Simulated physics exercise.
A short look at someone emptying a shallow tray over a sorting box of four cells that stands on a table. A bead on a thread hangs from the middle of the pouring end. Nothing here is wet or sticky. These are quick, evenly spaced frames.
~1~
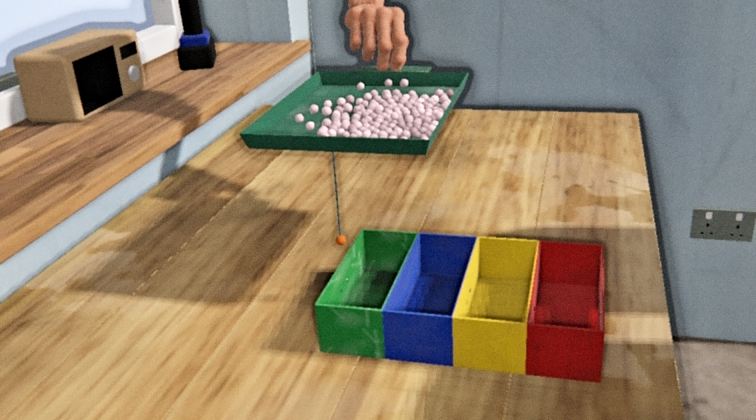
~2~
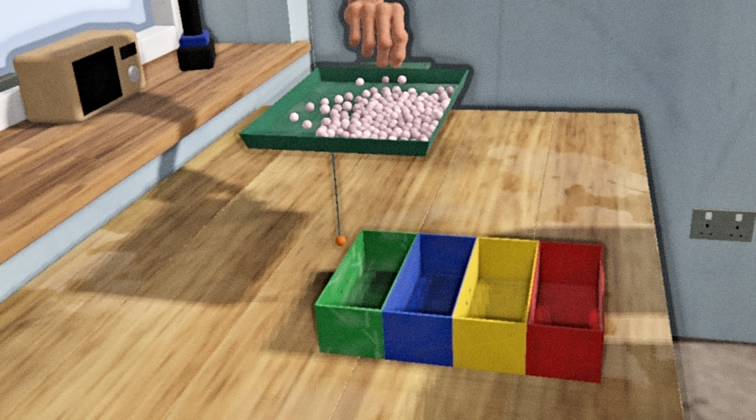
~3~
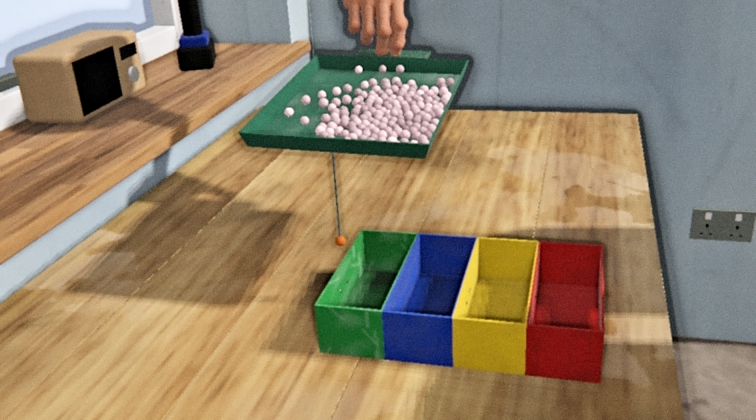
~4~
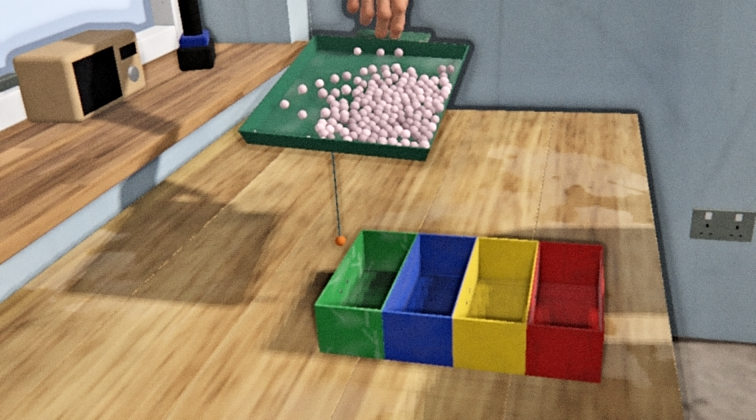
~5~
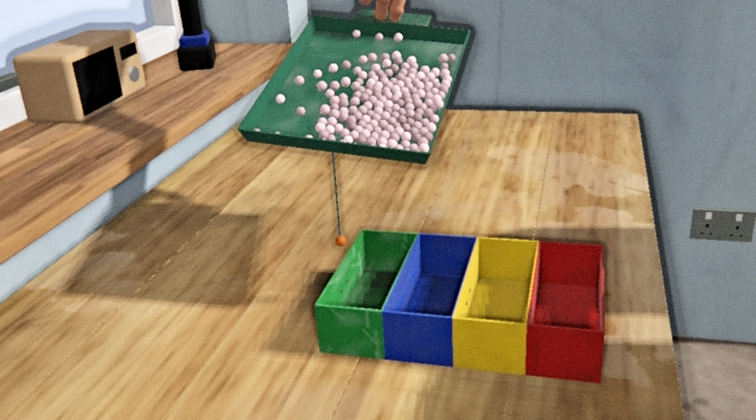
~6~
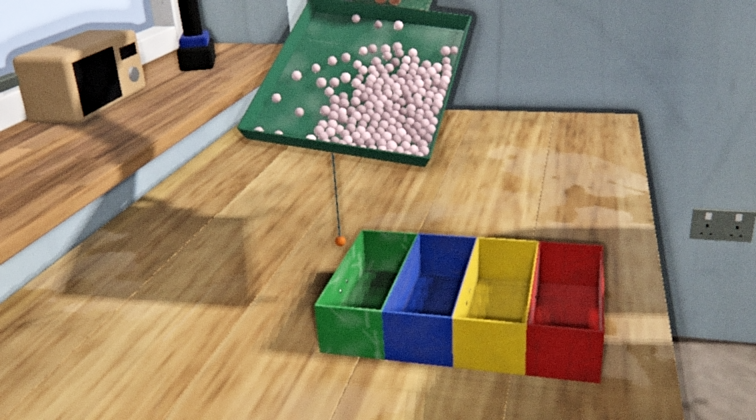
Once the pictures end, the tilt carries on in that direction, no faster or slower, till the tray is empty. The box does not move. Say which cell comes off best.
The blue one ends fullest.
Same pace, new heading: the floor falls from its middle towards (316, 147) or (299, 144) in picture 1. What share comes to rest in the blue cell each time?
The first gives 0 %, the second 0 %.
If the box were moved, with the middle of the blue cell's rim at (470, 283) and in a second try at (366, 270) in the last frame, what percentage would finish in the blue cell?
First some 20, then 30 per cent.
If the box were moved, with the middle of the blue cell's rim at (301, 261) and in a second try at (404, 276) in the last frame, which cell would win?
The first try: That red cell. The second: The blue cell.
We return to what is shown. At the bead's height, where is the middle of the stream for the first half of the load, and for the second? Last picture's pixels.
Around (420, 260) and then (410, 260).
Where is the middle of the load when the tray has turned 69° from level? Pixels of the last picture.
Close to (390, 158).
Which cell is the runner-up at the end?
Second comes the green cell.
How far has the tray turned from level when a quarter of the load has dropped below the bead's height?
At some 75 degrees.
Just after the last frame, tray tipped steeply; roughly two thirds on the tray; about a tenth in the blue cell; about a tenth in the green cell; just a few in the yellow cell; roughly a quarter falling or outside the box.
A moment on, tray tipped past a quarter turn; roughly two thirds in the blue cell; roughly a third in the green cell; just a few in the yellow cell; just a few in the red cell; about a tenth falling or outside the box.
Further on, tray tipped past a quarter turn; roughly two thirds in the blue cell; roughly a third in the green cell; just a few in the yellow cell; just a few in the red cell; about a tenth falling or outside the box.
When it is over, tray tipped past a quarter turn; roughly two thirds in the blue cell; roughly a third in the green cell; just a few in the yellow cell; just a few in the red cell; about a tenth outside the box.
